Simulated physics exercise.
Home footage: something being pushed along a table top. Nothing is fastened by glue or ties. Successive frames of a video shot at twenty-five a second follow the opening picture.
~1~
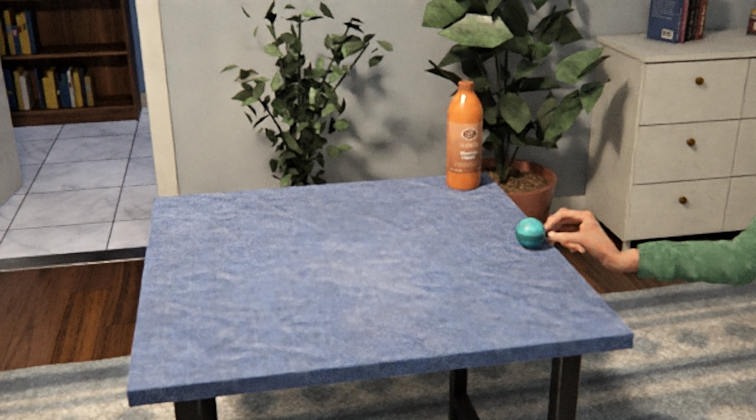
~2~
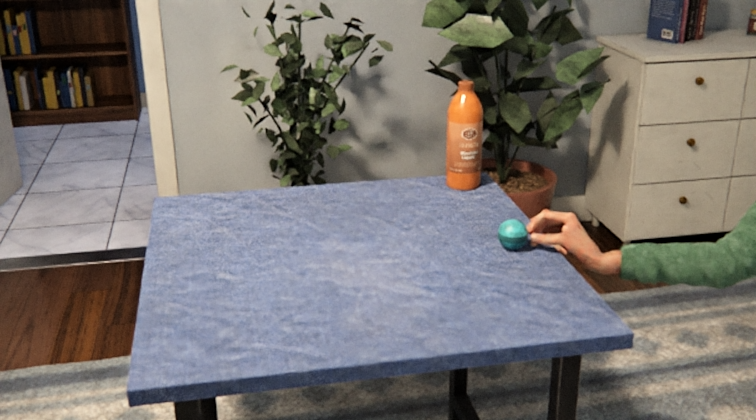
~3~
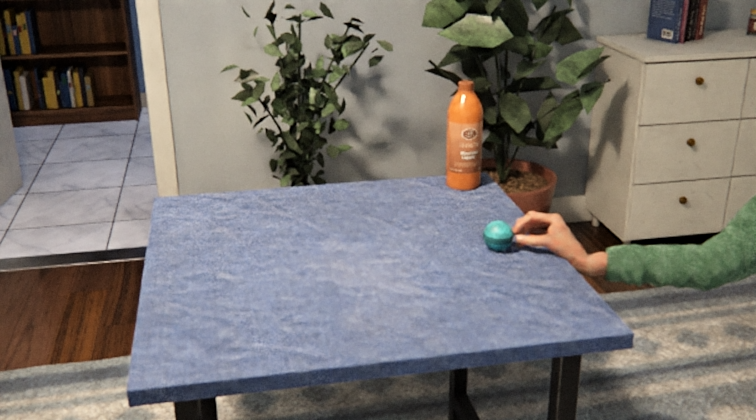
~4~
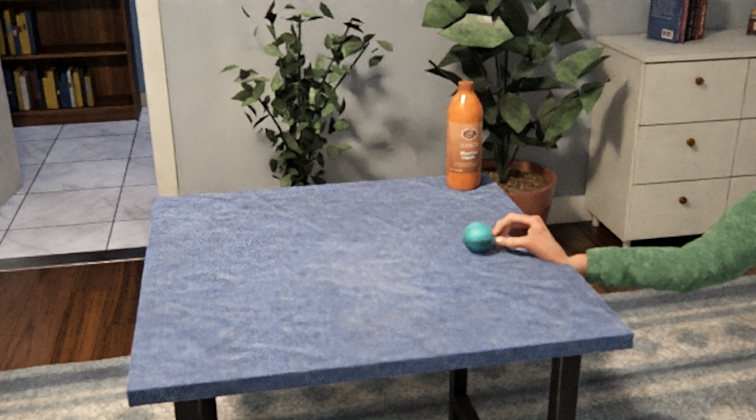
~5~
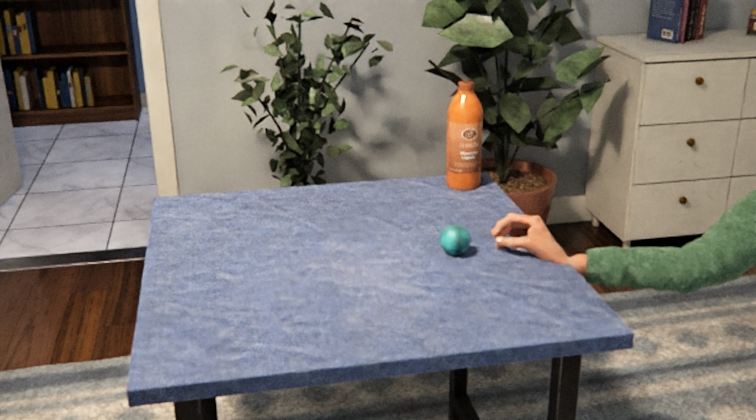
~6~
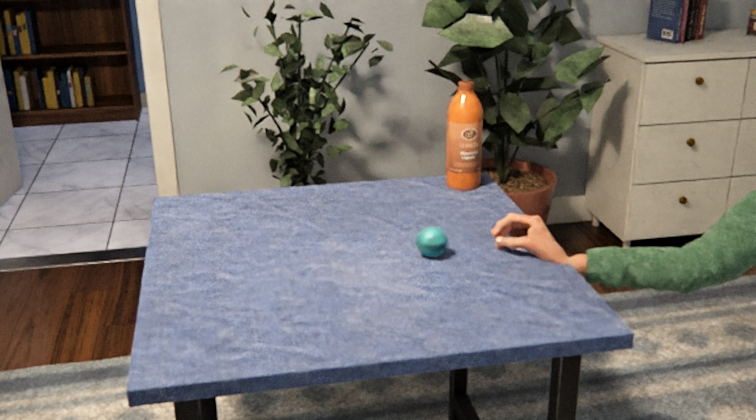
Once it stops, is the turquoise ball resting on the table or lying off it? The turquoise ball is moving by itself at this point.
Seems to me it makes it past the edge.
Then, 0.40 s later than the last frame, turquoise ball moved well along near (206, 262).
Then, 0.80 s later than the last frame, turquoise ball now off the table.
When it is over, off the table, turquoise ball.
